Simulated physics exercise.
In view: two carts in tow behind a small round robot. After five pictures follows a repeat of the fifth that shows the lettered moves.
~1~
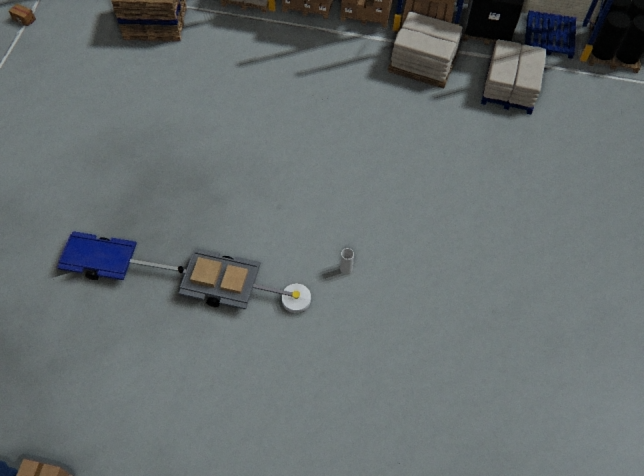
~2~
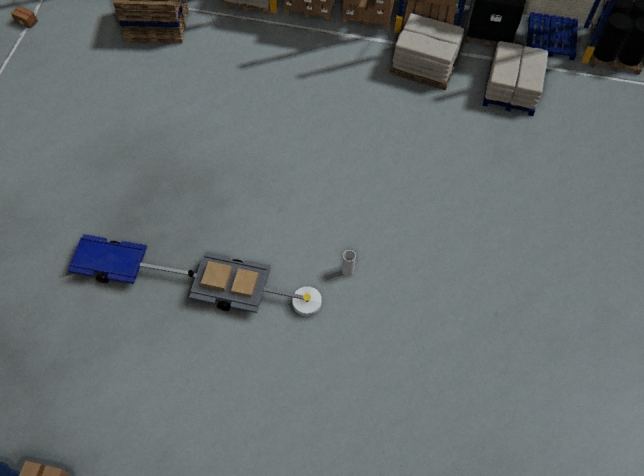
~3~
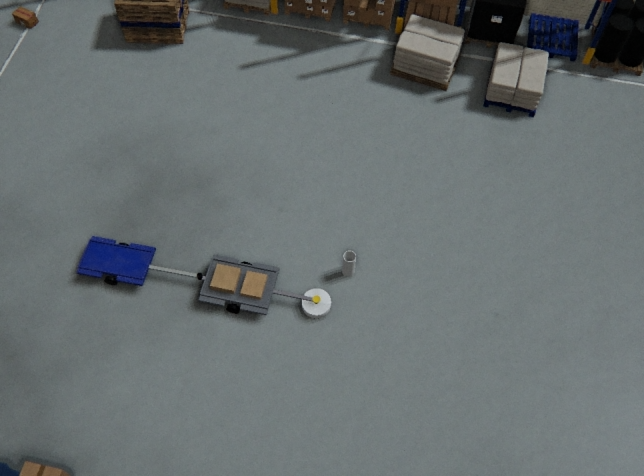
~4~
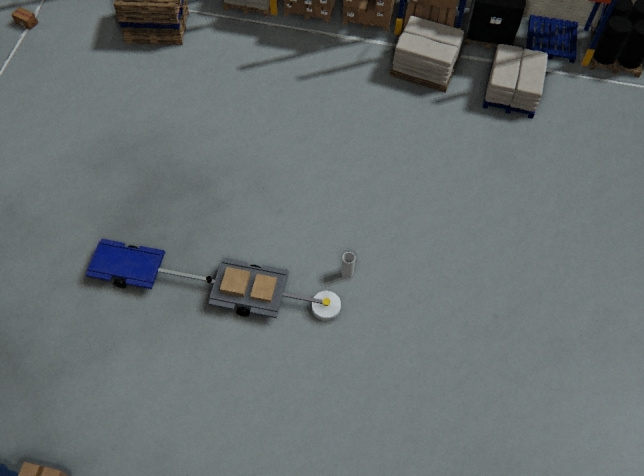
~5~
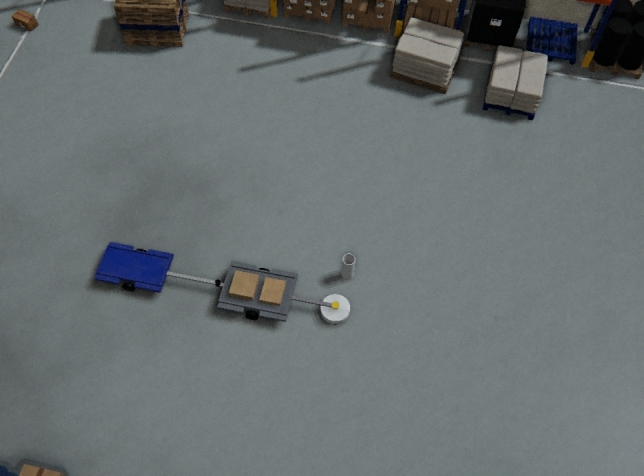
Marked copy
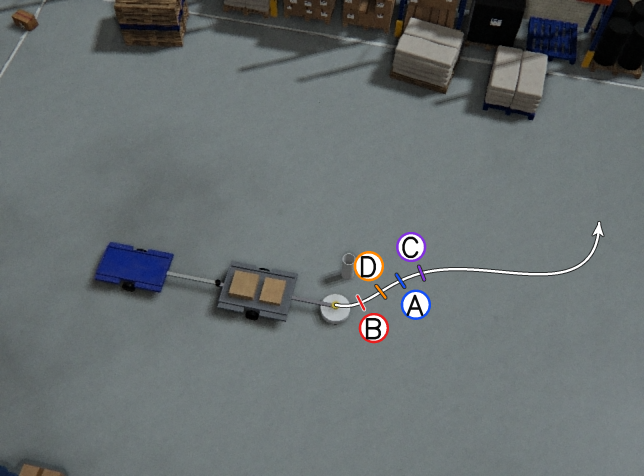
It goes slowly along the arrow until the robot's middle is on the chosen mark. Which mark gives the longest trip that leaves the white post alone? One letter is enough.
As far as tick D.
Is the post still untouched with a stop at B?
Yes.
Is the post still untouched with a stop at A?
For that mark, no.
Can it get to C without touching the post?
No.
On the marked copy, A at (401, 281); B at (361, 303); C at (422, 273); D at (381, 292); the route from (336, 305) via (487, 271) to (599, 223).
With D. Early on, robot (352, 309), last cart (149, 269).
Further on, robot (368, 302), last cart (165, 272).
At the end, robot (380, 295), last cart (177, 275); nothing has been touched.
As for the rest, A is too far, the post has been hit; B is safe but short; C is too far, the post has been hit.
